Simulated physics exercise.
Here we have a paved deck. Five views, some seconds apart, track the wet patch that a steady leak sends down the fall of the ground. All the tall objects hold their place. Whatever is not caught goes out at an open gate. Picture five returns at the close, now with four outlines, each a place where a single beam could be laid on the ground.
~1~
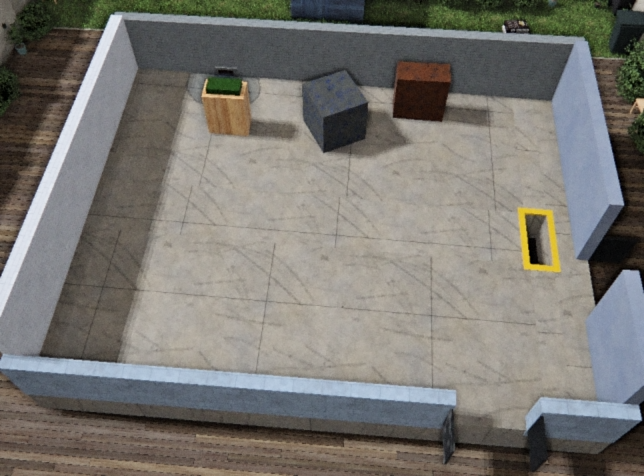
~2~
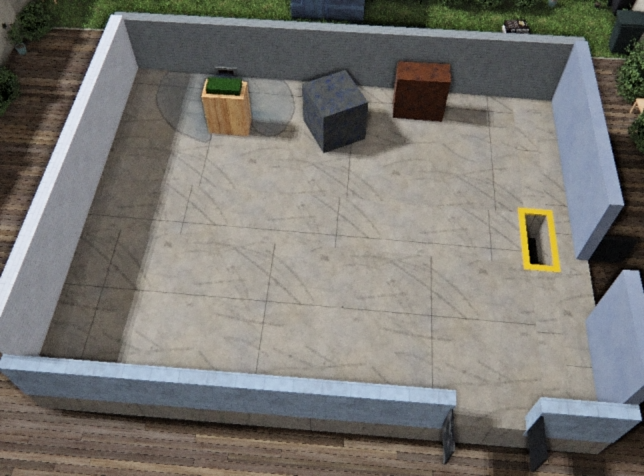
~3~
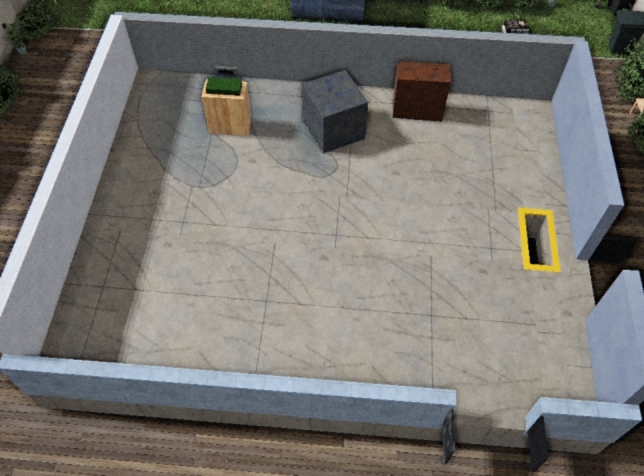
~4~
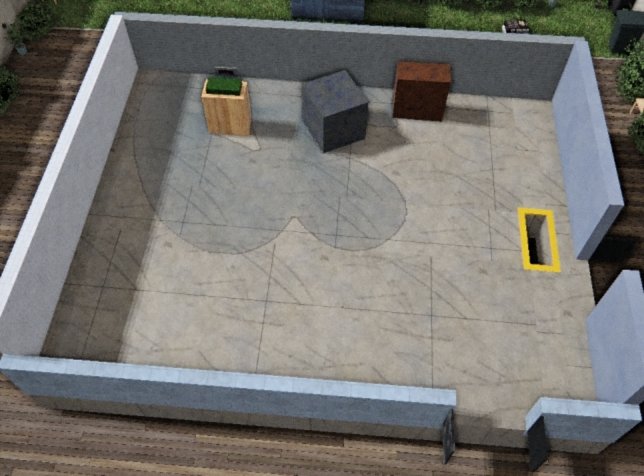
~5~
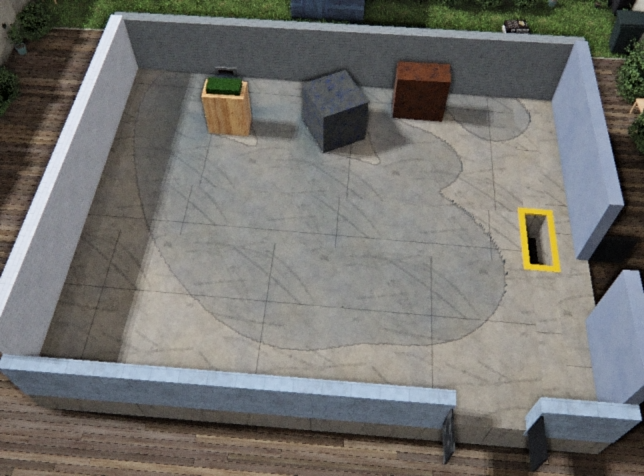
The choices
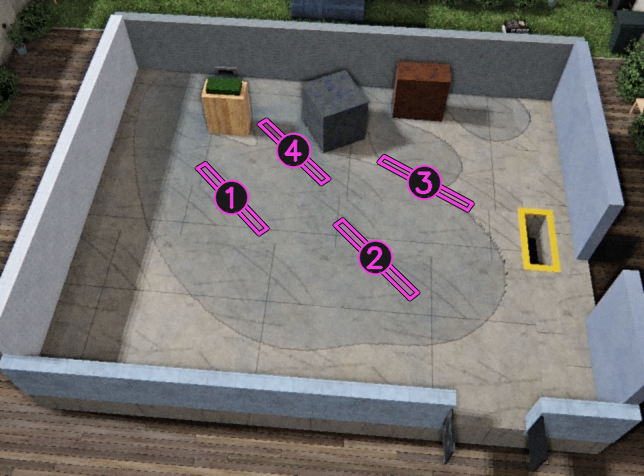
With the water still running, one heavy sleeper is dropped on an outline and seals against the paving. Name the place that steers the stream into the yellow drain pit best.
Choose 4.
On the marked copy, 1 from (201, 165) to (263, 231); 2 from (338, 222) to (413, 295); 3 from (381, 159) to (469, 206); 4 from (262, 122) to (325, 181).
If 1 is chosen, about 18 % of the stream goes into the yellow drain pit, about 82 % out by the gates.
If 2 is chosen, about 19 % of the stream goes into the yellow drain pit, about 81 % out by the gates.
If 3 is chosen, about 18 % of the stream goes into the yellow drain pit, about 82 % out by the gates.
If 4 is chosen, about 24 % of the stream goes into the yellow drain pit, about 76 % out by the gates.
